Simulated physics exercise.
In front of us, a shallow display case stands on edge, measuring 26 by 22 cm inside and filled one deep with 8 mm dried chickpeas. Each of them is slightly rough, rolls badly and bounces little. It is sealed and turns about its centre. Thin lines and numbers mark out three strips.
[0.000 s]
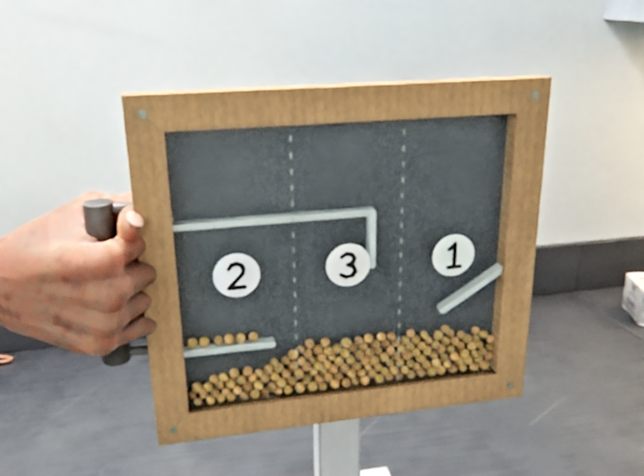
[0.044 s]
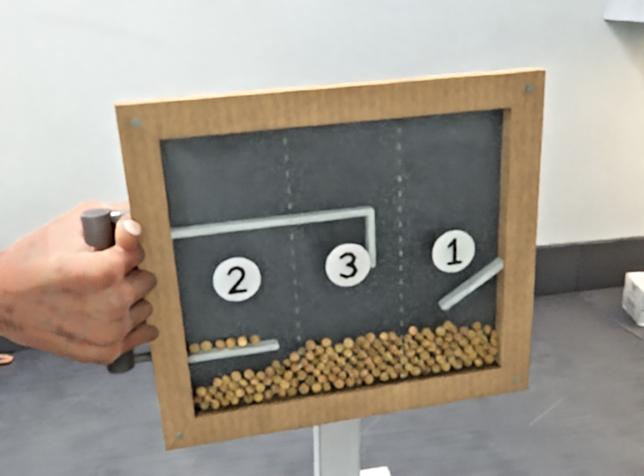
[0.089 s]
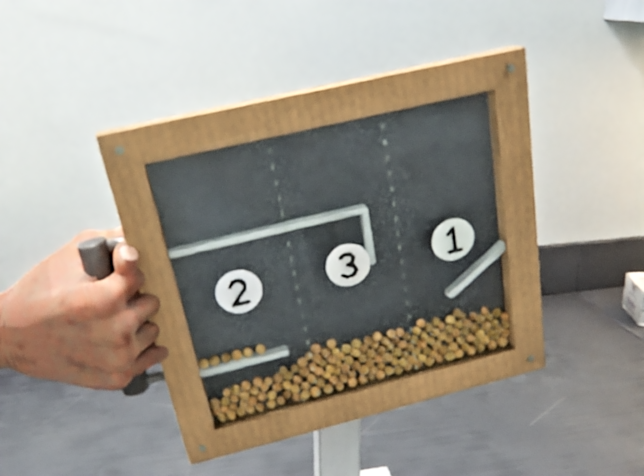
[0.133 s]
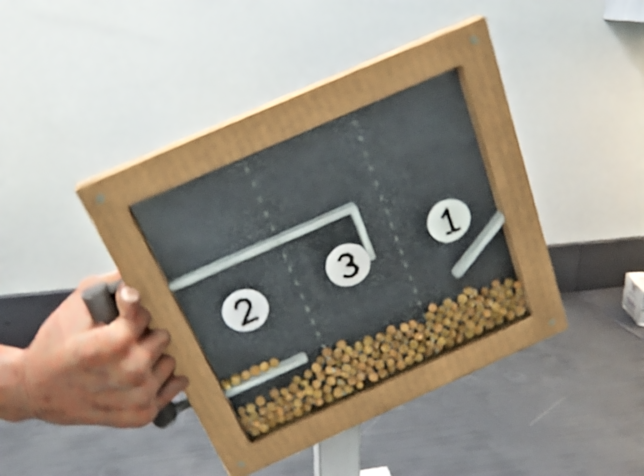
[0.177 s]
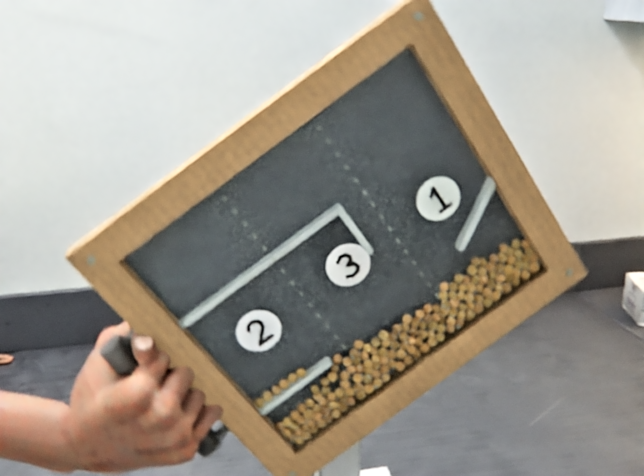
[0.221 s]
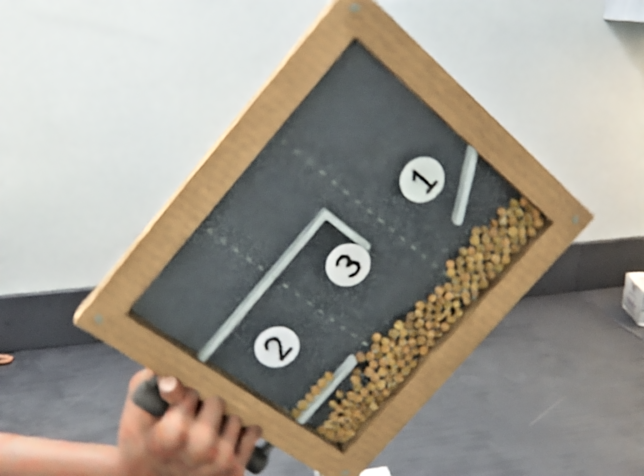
At the start, a wooden-framed case with a dark back and three numbered discs stands nearly level, small tan balls heaped along its bottom. A hand gripping the handle at left turns it anticlockwise, slightly and then steeply, and the balls ride up with the rising right side.
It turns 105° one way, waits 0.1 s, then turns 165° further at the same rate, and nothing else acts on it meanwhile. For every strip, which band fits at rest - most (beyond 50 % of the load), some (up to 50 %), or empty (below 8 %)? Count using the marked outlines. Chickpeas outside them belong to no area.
No. 1 - most, 2 - empty, 3 - some.
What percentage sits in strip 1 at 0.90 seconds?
Roughly 0 per cent.
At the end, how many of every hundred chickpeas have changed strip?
Close to 60 % end up somewhere else.
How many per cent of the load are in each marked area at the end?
At the end, strip 1 has 85 percent, strip 2 has 0 percent and strip 3 has 15 percent.
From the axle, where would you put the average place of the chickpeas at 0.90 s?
Right about 8 cm, up about 4 cm.
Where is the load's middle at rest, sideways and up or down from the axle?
It lies close to 3 centimetres left and 9 centimetres below.
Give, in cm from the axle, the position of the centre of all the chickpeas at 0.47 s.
Roughly 7 centimetres to the right and 1 centimetres below.
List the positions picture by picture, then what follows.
The first picture shows level; about 160 chickpeas; load centre (354, 363); top chickpea (204, 342); no. 1 (453, 255), no. 2 (237, 275), no. 3 (348, 265).
The second picture shows turned 2° anticlockwise; load centre (358, 362); top chickpea (255, 340).
The third picture shows turned 9° anticlockwise; load centre (368, 359); top chickpea (457, 313); wall ends (371, 260), (285, 351), (449, 293).
The fourth picture shows turned 20° anticlockwise; load centre (385, 353); top chickpea (496, 284).
The fifth picture shows turned 34° anticlockwise; load centre (405, 341); top chickpea (516, 244).
The sixth picture shows turned 48° anticlockwise; load centre (424, 324); top chickpea (524, 202); no. 1 (422, 180), no. 2 (277, 347), no. 3 (348, 265).
After 0.47 s, it stands 105° anticlockwise; the chickpeas' middle is 7 cm right of and 1 cm below the centre; no. 1, 10 %, no. 2, 45 %, no. 3, 45 %.
After 0.90 s, it has come round 187° anticlockwise; the chickpeas' middle is 8 cm right of and 4 cm above the centre; no. 2, 95 %, no. 3, 5 %.
After 1.23 s, it has come round 270° anticlockwise; the chickpeas' middle is 4 cm left of and 4 cm below the centre; no. 1, 50 %, no. 2, 5 %, no. 3, 45 %.
At rest by 2.4 s, it has come round 270° anticlockwise; no. 1, 85 %, no. 2, 0 %, no. 3, 15 %.
